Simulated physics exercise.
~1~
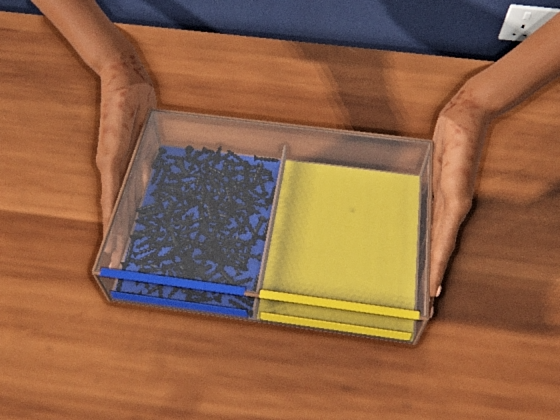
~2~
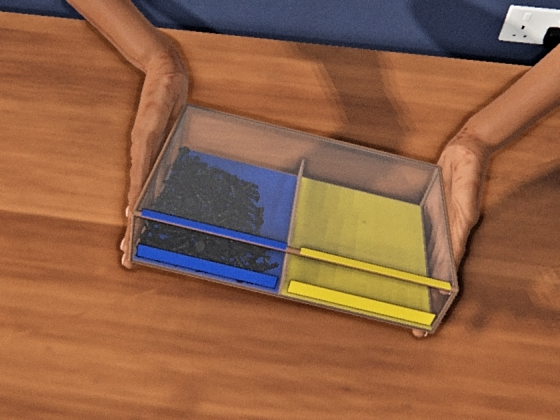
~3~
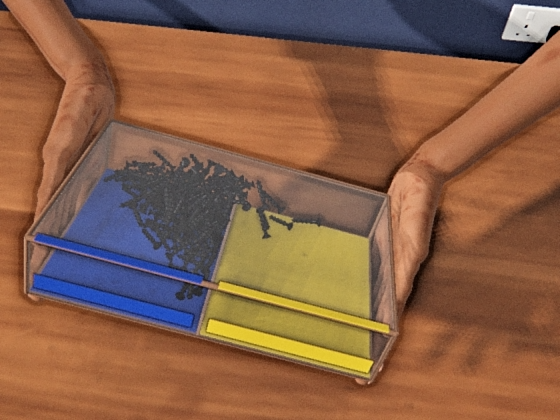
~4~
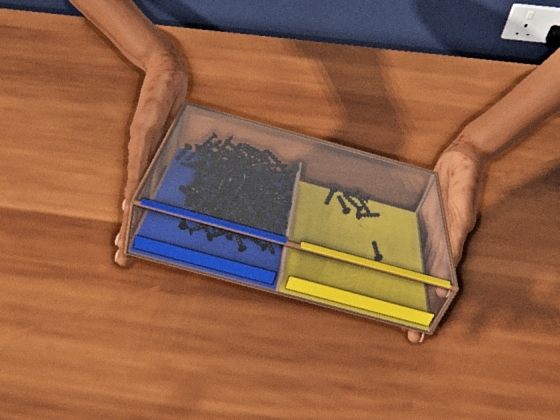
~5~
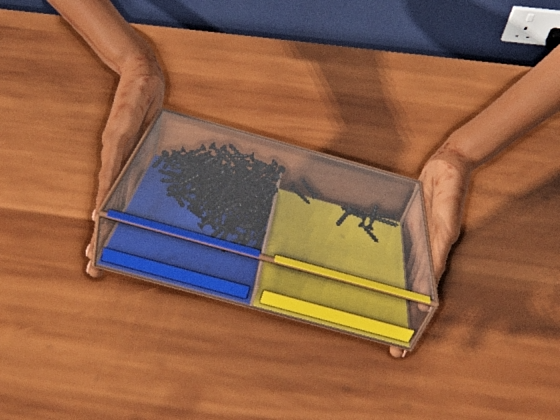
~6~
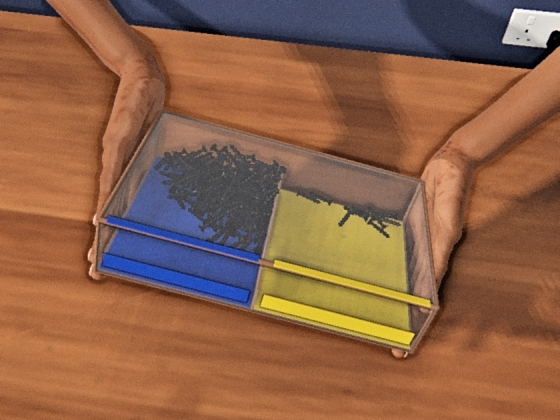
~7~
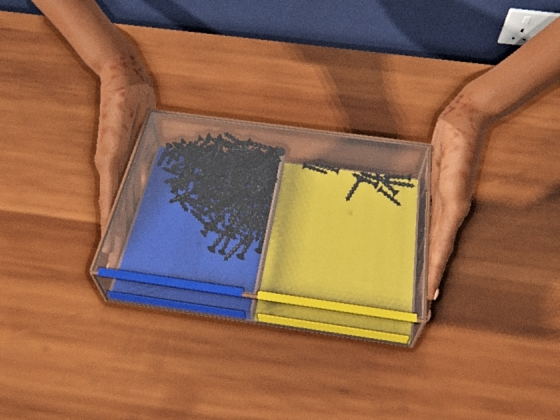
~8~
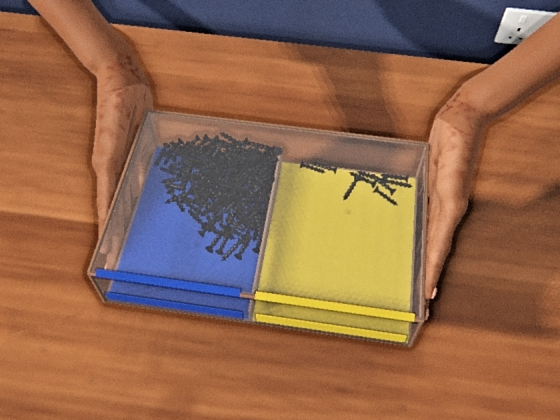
Two hands hold a clear, open-topped box above a wooden table, seen from above at an angle, with a dark blue wall and a white socket behind. A low divider splits the box into a blue-floored left half, scattered with small black screws, and an empty yellow right half. The hands tilt the box and shake it from side to side, and the screws slide toward the back while a few spill over onto the yellow. The box then levels out and stays still, with most screws heaped on blue and a few along the back of yellow.
